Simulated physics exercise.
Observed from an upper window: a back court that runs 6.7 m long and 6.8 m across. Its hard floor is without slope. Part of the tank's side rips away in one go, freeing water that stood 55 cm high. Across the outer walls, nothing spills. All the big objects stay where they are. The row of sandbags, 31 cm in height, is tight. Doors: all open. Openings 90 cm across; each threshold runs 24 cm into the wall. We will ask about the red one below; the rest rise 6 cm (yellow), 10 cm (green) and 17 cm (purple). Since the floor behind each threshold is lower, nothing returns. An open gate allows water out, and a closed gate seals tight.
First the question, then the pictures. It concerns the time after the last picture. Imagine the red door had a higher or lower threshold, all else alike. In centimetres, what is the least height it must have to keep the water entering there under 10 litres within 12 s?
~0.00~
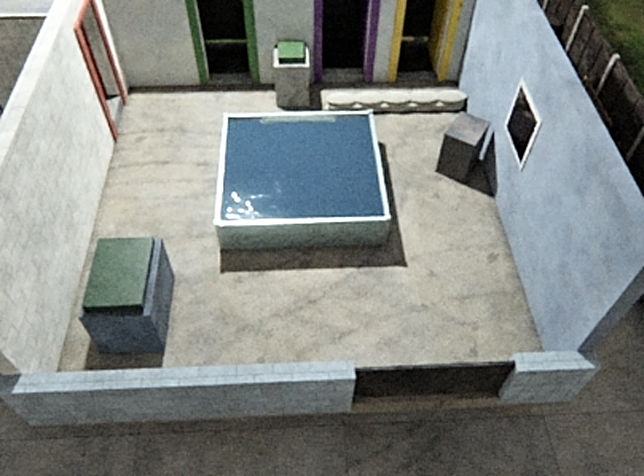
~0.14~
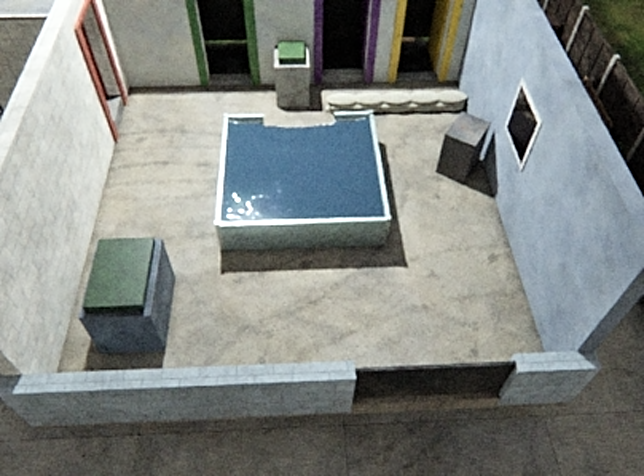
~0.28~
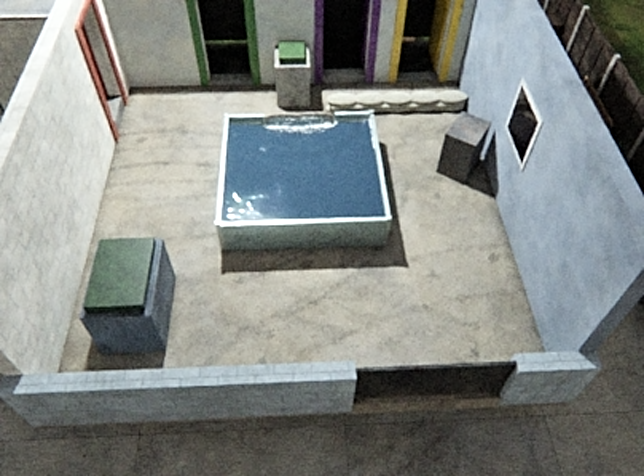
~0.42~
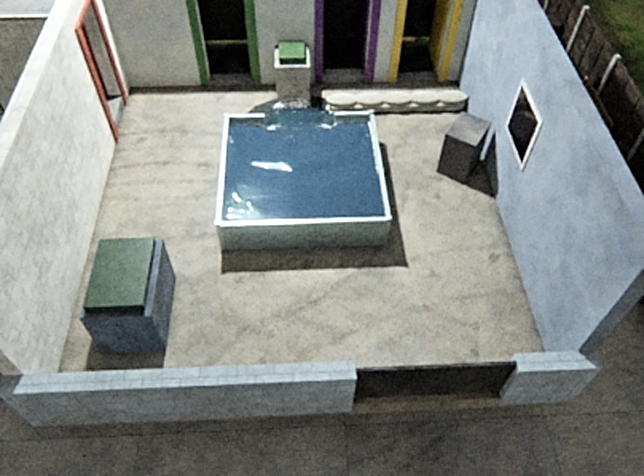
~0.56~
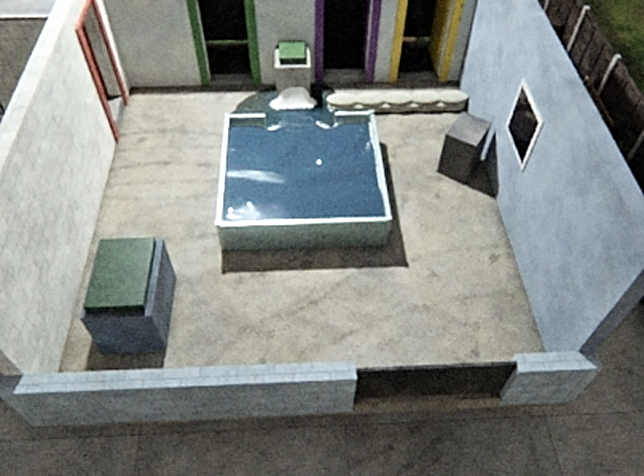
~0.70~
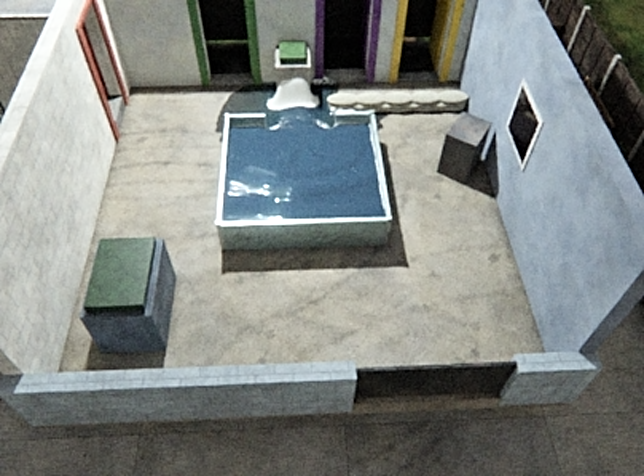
19 cm.
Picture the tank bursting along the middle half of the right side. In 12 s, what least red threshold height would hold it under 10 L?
Then it needs around 10.5 cm.
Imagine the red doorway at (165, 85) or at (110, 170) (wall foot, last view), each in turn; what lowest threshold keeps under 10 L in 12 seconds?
First place around 20 cm, second around 5.5 cm.
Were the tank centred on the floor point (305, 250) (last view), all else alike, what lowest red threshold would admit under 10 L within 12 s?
16 cm or thereabouts.
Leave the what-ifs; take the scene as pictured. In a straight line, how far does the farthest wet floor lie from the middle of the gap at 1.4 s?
Near 3.0 m, more or less.
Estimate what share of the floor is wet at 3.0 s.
The wet part is about 35 per cent.
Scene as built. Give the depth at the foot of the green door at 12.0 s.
Depth: Near 7.5 cm.
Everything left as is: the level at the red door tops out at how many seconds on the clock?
Crest at t of about 3.4 s.
After 1.4 s water covers 15 % of the floor, deepest (44 cm) near (290, 113); it has not reached the red door.
After 3.0 s water covers 35 % of the floor, deepest (33 cm) near (131, 88); 19 cm at the red door, 0 litres in over its 26 cm threshold.
After 12.0 s water covers 95 % of the floor, deepest (12 cm) near (431, 98); 10 cm at the red door, 0 litres in over its 26 cm threshold.
At the red door as built, the water arrived by 2.2 s and peaked near 20 cm at 3.4 s.
With a threshold of 17 cm, 18 litres would have come in within the 12 s; with 23 cm, 1 litre. So under 10 litres takes about 19 cm.
